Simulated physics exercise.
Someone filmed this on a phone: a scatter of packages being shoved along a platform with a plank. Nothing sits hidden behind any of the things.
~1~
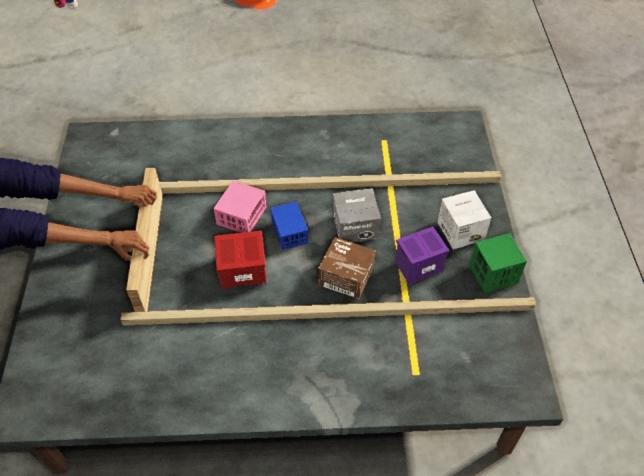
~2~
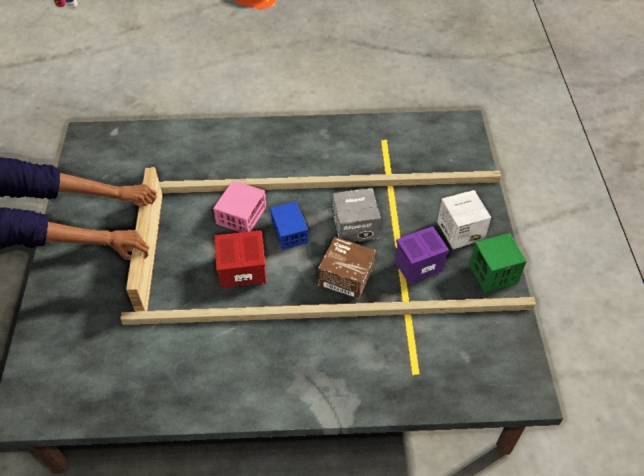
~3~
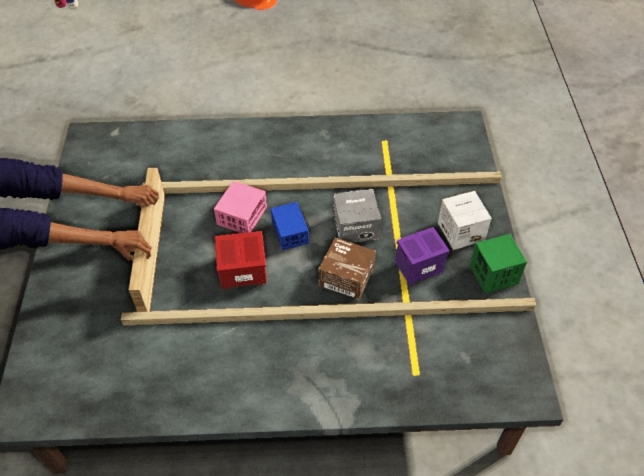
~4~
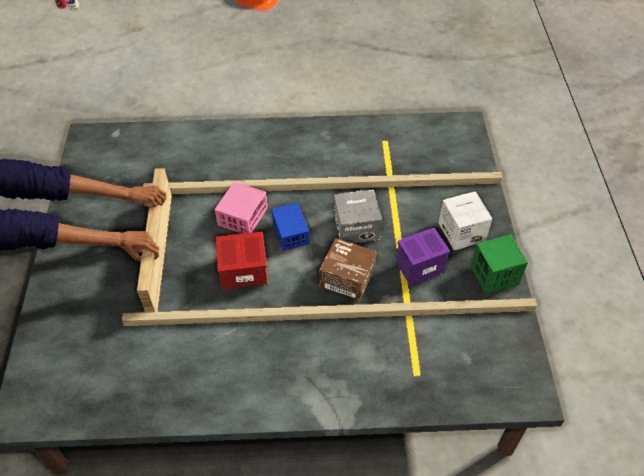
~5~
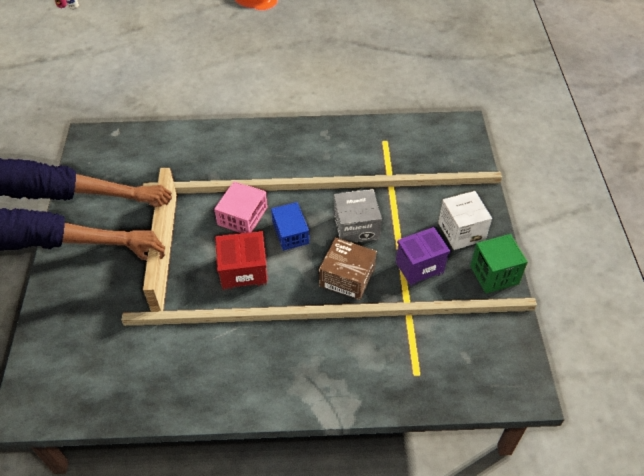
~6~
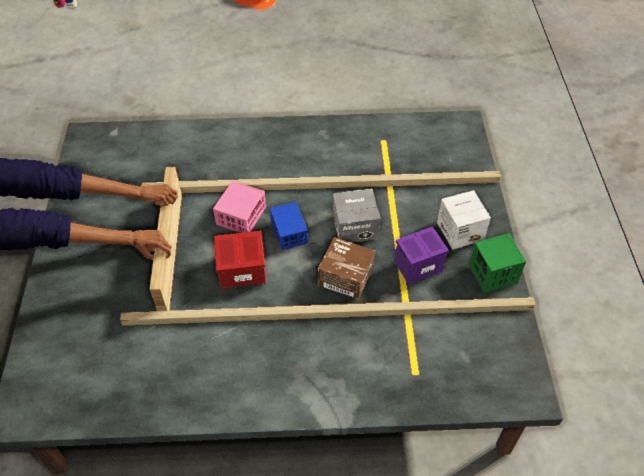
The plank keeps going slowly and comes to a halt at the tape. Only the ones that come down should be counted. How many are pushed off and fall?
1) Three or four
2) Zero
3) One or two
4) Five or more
(3) One or two.
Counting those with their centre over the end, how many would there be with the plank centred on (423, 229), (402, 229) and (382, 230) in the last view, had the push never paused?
Per position: 3 / 2 / 1.
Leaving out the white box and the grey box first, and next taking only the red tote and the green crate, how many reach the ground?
Result: 1 in the first case, with 0 in the second.
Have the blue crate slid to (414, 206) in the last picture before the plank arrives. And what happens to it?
Result: It stays aboard.
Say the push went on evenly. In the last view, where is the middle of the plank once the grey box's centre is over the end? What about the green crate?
The middle is at (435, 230) when it's the grey box, and at (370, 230) when it's the green crate.
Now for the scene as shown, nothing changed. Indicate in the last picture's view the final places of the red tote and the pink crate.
In order, first (425, 257), then (410, 196).
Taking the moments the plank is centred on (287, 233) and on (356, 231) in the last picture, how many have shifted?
So far 5, and 8 at the second.
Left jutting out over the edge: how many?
Tally: 1.
Soon after, none off yet; green crate at rest near (497, 263); white box at rest near (463, 220); purple tote at rest near (420, 257).
Then, none off yet; green crate at rest near (497, 263); white box at rest near (463, 220); purple tote moved a little near (438, 258).
At rest, the number that fall off is one or two; fallen, white box and green crate.
